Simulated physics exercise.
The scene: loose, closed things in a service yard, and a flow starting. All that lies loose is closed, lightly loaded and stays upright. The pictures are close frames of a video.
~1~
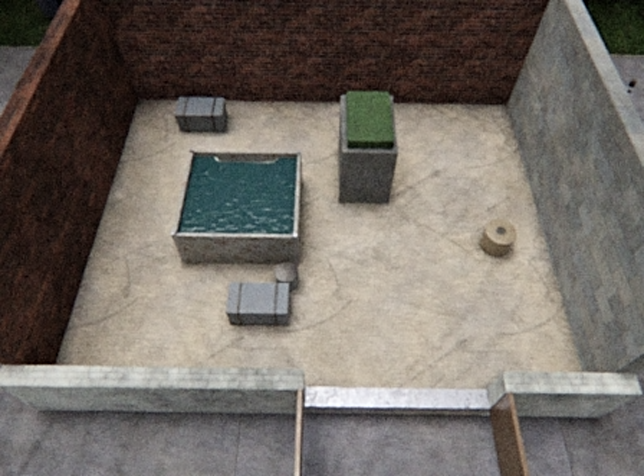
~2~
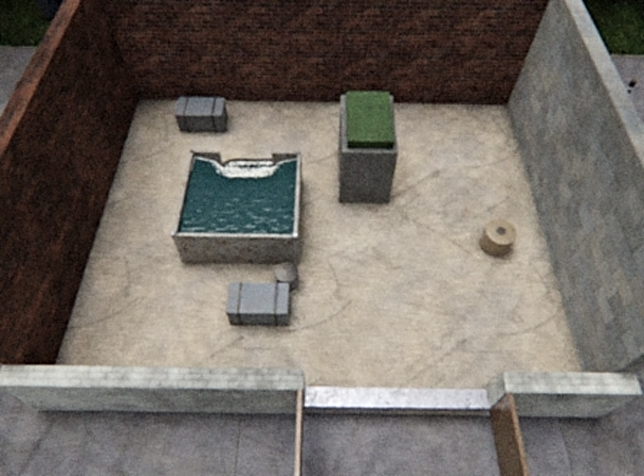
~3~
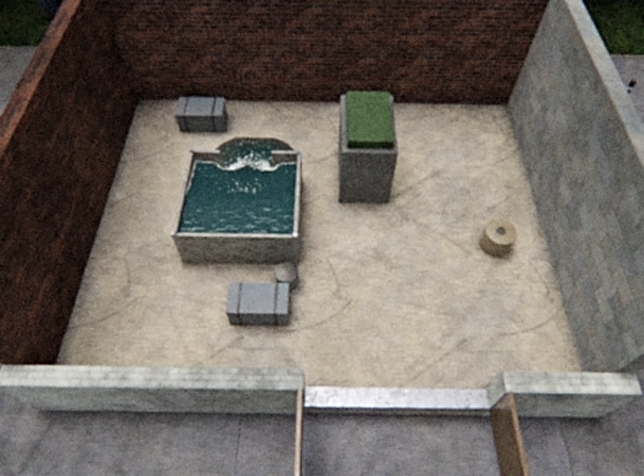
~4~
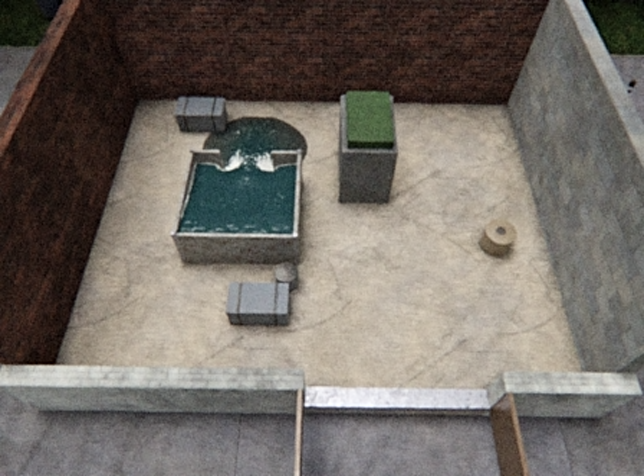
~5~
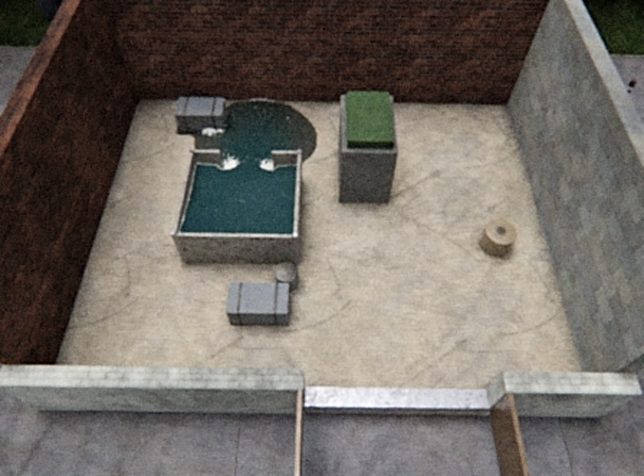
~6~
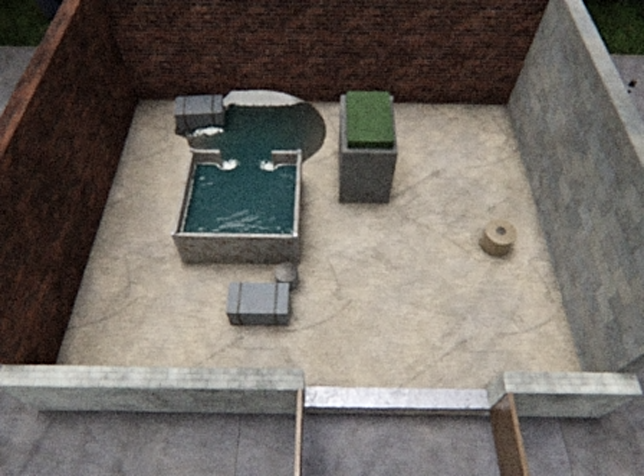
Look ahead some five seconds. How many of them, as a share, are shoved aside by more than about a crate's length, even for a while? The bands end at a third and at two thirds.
That comes to from one to two thirds.
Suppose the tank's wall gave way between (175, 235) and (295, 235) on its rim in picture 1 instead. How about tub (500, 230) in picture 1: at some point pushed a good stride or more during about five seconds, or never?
My call: No.
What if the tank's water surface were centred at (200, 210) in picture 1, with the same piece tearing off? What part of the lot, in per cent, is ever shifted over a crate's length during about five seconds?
About 40 per cent.
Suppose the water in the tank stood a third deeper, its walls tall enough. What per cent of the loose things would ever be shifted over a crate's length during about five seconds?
Near 60 in a hundred.
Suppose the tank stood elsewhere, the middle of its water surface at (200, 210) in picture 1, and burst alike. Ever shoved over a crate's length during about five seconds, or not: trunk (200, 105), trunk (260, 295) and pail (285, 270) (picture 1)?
In that order: Yes, never so far, under that.
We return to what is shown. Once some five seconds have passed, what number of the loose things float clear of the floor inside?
I count 2.
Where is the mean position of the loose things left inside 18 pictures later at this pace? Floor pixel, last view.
At about (345, 249).
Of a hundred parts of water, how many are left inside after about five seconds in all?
I make it 100 per cent.
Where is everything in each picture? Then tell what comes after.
The first frame shows a trunk at (200, 106) rests on the ground; a pail at (286, 272), on the bottom; 0 of 5 have shifted.
The second frame shows a trunk at (200, 106) rests on the ground; a pail at (286, 272) rests on the ground; 0 of 5 have shifted.
The third frame shows a trunk at (200, 106) rests on the ground; a pail at (286, 272), on the bottom; 0 of 5 have shifted.
The fourth frame shows a trunk at (200, 106), on the bottom; a pail at (286, 272) rests on the ground; 0 of 5 have shifted.
The fifth frame shows a trunk at (200, 106) rests on the ground; a pail at (286, 272), on the bottom; 0 of 5 have shifted.
The sixth frame shows a trunk at (199, 104) rests on the ground, close to its start; a pail at (286, 272) rests on the ground; 0 of 5 have shifted.
A moment on, 0 of 5 are well off their spots; 0 afloat.
Next, 2 of 5 are well off their spots; 1 afloat.
Later, 2 of 5 are well off their spots; 1 afloat.
In the end, 2 of 5 are well off their spots, and 2 have been at some point; 2 afloat.
